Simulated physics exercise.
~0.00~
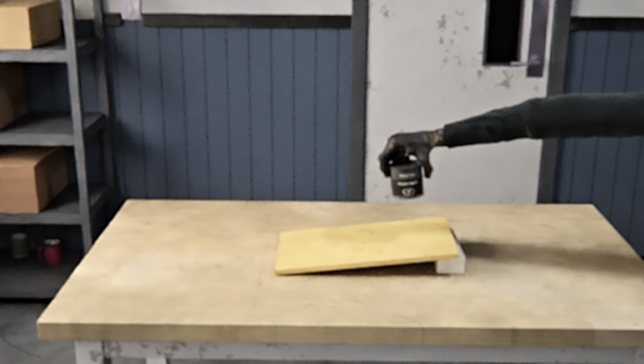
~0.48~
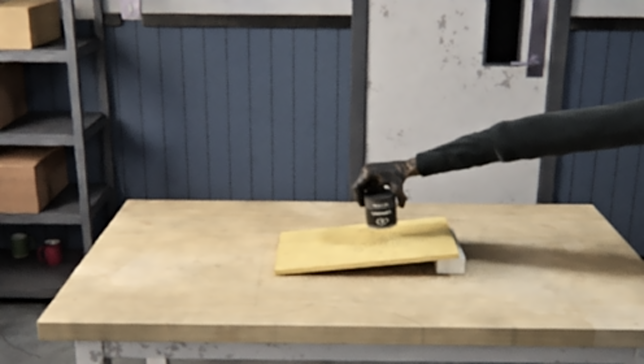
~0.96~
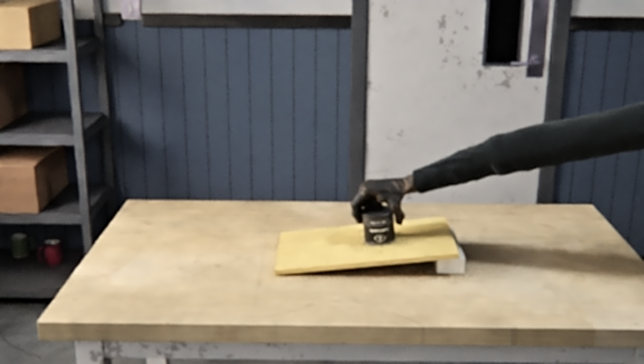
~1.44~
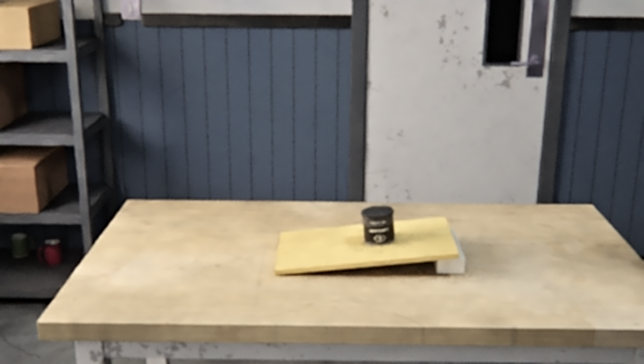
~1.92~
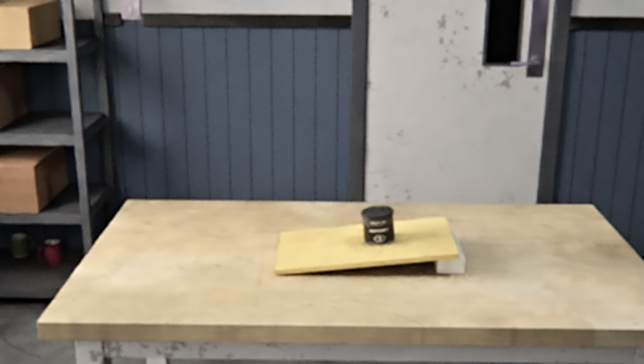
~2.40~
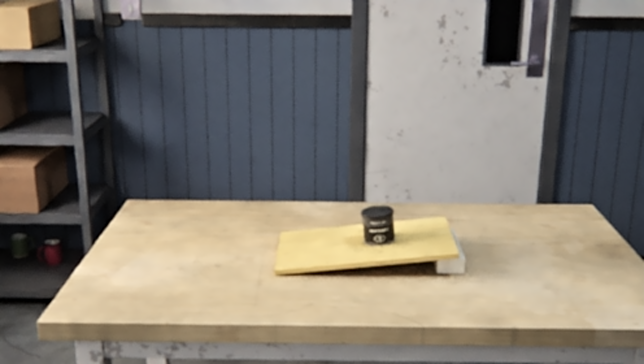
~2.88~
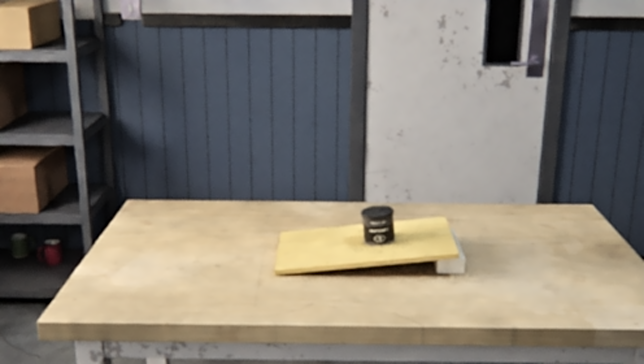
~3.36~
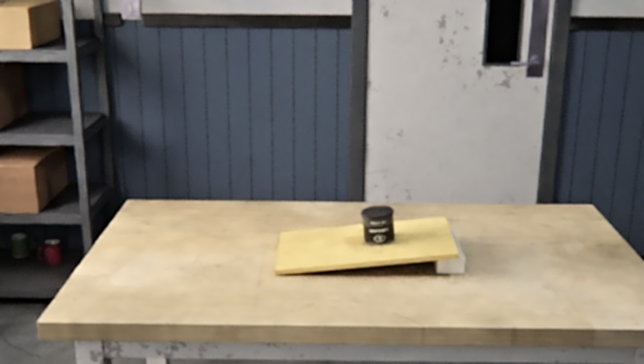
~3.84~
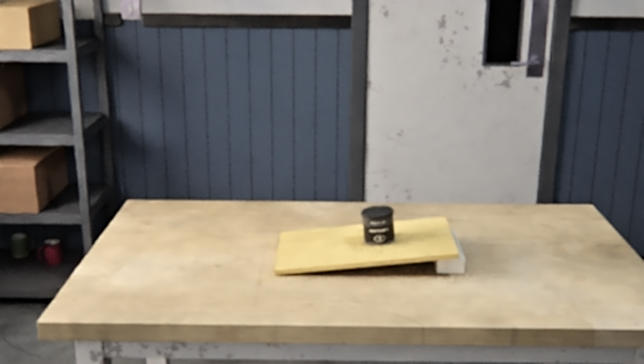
A gloved hand reached in from the right and lowered a black tin onto a gently sloping yellow board propped up on a wooden table. It let go and withdrew, and the tin stayed where it was placed without sliding.
